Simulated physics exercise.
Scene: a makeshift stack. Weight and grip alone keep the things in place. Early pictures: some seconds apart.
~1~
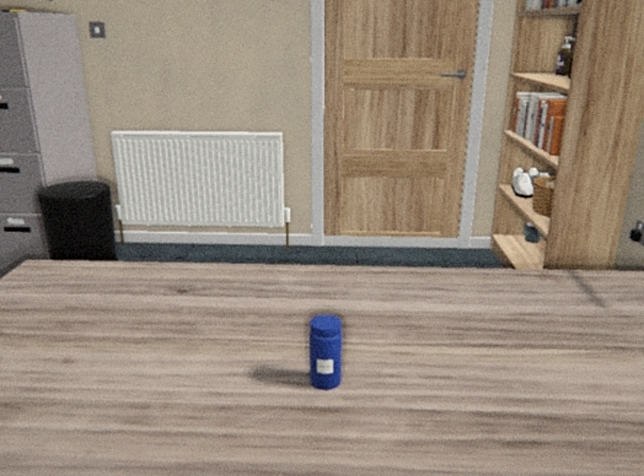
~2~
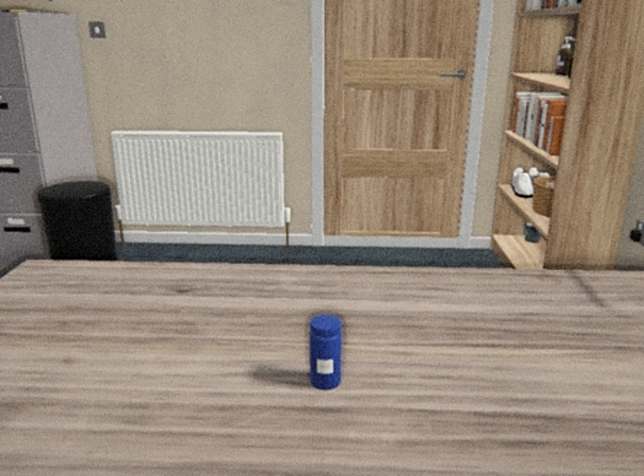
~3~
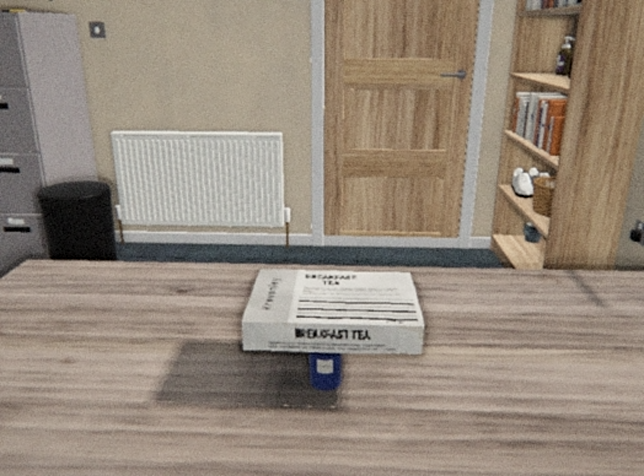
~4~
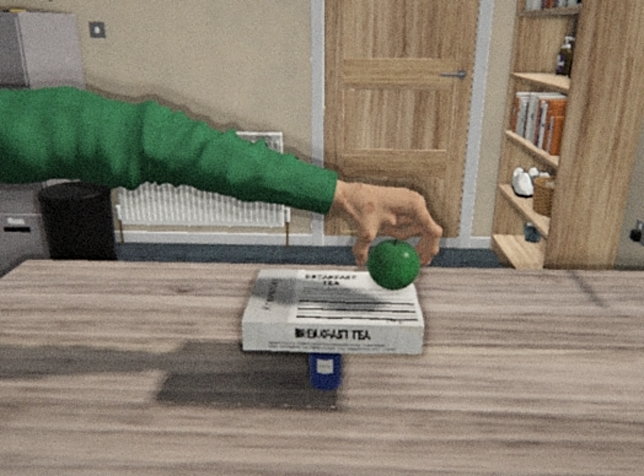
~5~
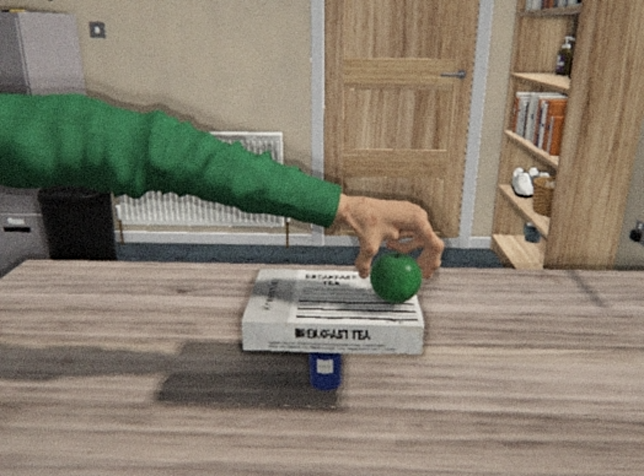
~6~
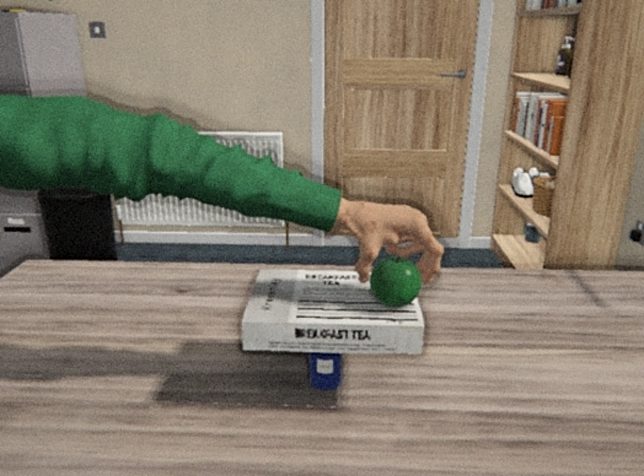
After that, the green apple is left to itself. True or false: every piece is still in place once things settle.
False.
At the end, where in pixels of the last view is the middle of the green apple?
Look near (514, 392) in the final picture.
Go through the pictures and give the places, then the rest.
In the first frame, the last thing is not in view yet.
In the second frame, the last thing is not in view yet.
In the third frame, the last thing is not in view yet; white packet (334, 308).
In the fourth frame, on its way; green apple (393, 264); white packet (334, 308).
In the fifth frame, on its way; green apple (396, 278); white packet (334, 308).
In the sixth frame, in place under the hand; green apple (396, 282); white packet (334, 308).
Then, 0.40 s on from there, green apple now fallen; white packet turned 40° from how it was put.
Then, 0.60 s on from there, white packet now fallen; blue shaker shifted about its own width.
Then, 0.70 s on from there, blue shaker shifted well along.
In the end, fallen, white packet and green apple; moved from the start, blue shaker. At the end, from the last picture's camera, green apple near (514, 392). The stack gives way.
